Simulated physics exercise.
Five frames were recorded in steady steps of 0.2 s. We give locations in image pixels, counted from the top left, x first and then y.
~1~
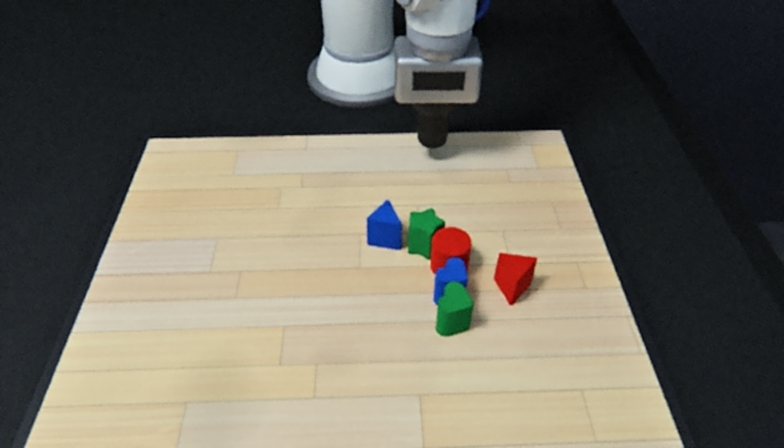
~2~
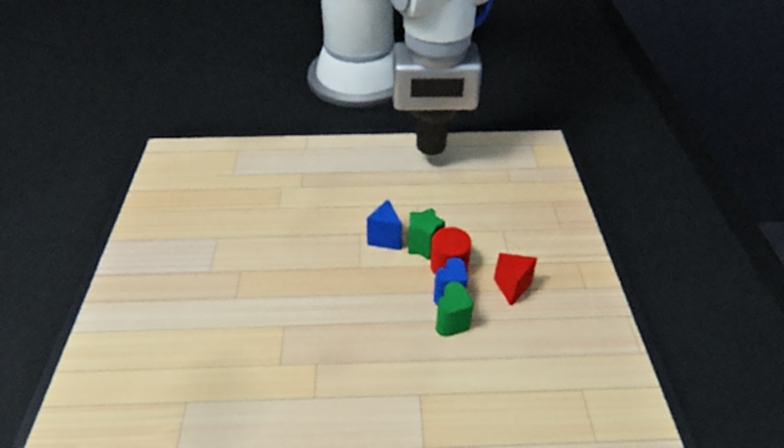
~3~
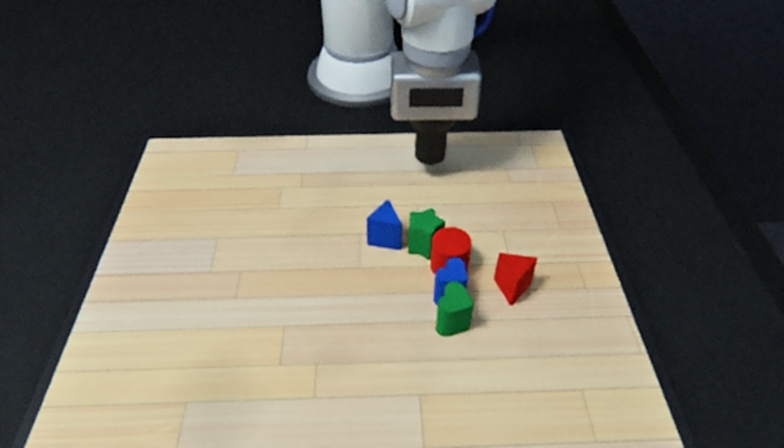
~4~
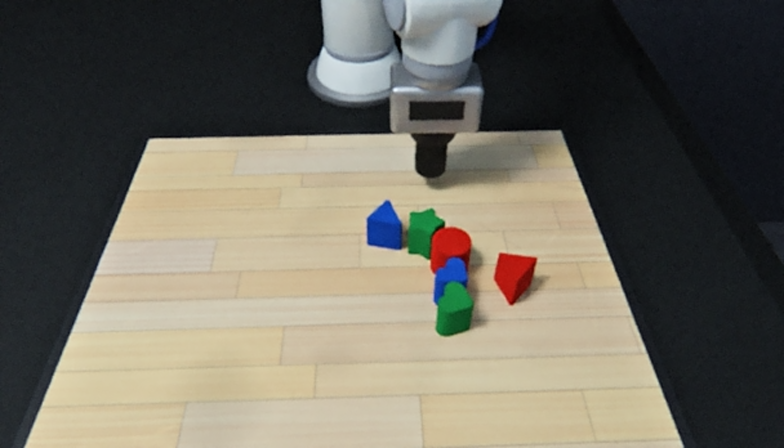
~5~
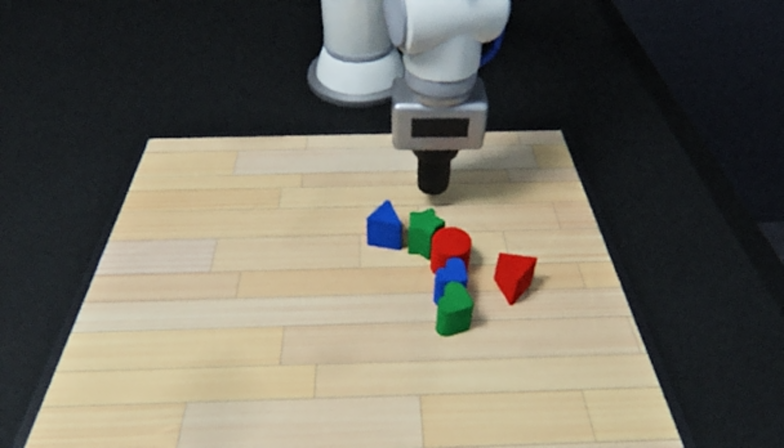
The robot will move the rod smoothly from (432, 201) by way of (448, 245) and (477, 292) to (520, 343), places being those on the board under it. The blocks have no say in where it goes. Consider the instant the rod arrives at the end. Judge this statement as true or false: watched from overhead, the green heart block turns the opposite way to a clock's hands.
It is true.
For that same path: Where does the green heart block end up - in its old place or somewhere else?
The green heart block will be pushed away from where it stands.
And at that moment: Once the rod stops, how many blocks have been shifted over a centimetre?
Answer: Three or more.
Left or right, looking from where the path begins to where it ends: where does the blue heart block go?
It moves right.
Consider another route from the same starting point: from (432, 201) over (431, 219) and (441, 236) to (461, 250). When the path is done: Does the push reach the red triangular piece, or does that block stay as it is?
It is still on its spot.
The first path, step by step. One third of the way, rod (450, 230); green star-shaped block (421, 227), turned 15° clockwise; red circular block (456, 247); blue heart block (453, 276); green heart block (455, 303).
Two thirds of the way, rod (480, 277); green star-shaped block (425, 230), turned 40° clockwise; red circular block (484, 299); blue heart block (452, 307); green heart block (438, 329), turned 45° anticlockwise.
At the end, rod (525, 329); green star-shaped block (425, 230), turned 40° clockwise; red circular block (500, 344); blue heart block (453, 309), turned 135° clockwise; green heart block (437, 331), turned 35° anticlockwise.
